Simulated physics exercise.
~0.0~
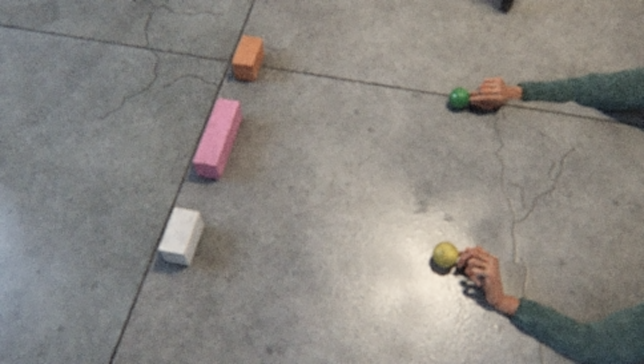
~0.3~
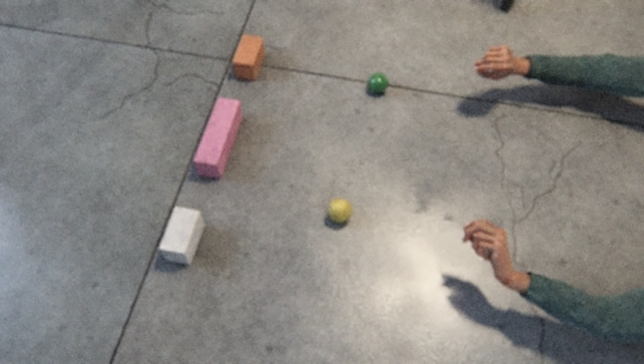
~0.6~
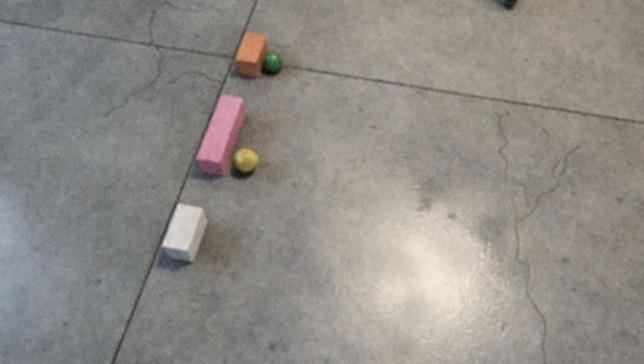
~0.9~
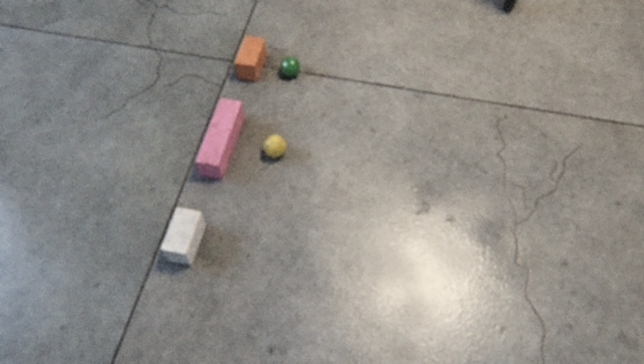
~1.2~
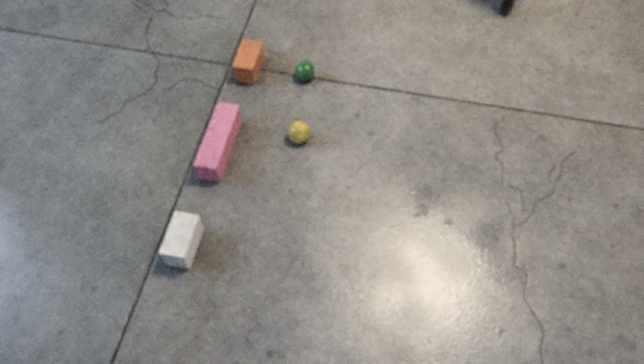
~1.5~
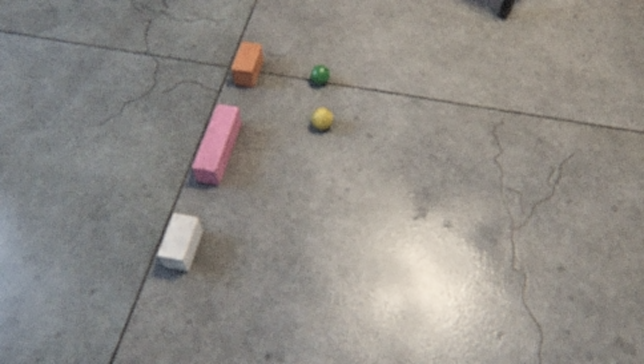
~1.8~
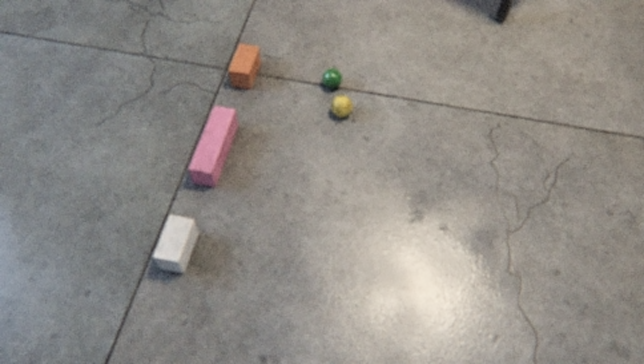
Two hands released a green ball and a yellow ball, which rolled left across a concrete floor toward an orange, a pink and a white block. Both bounced back off the blocks and drifted right, ending close together, neither getting through.
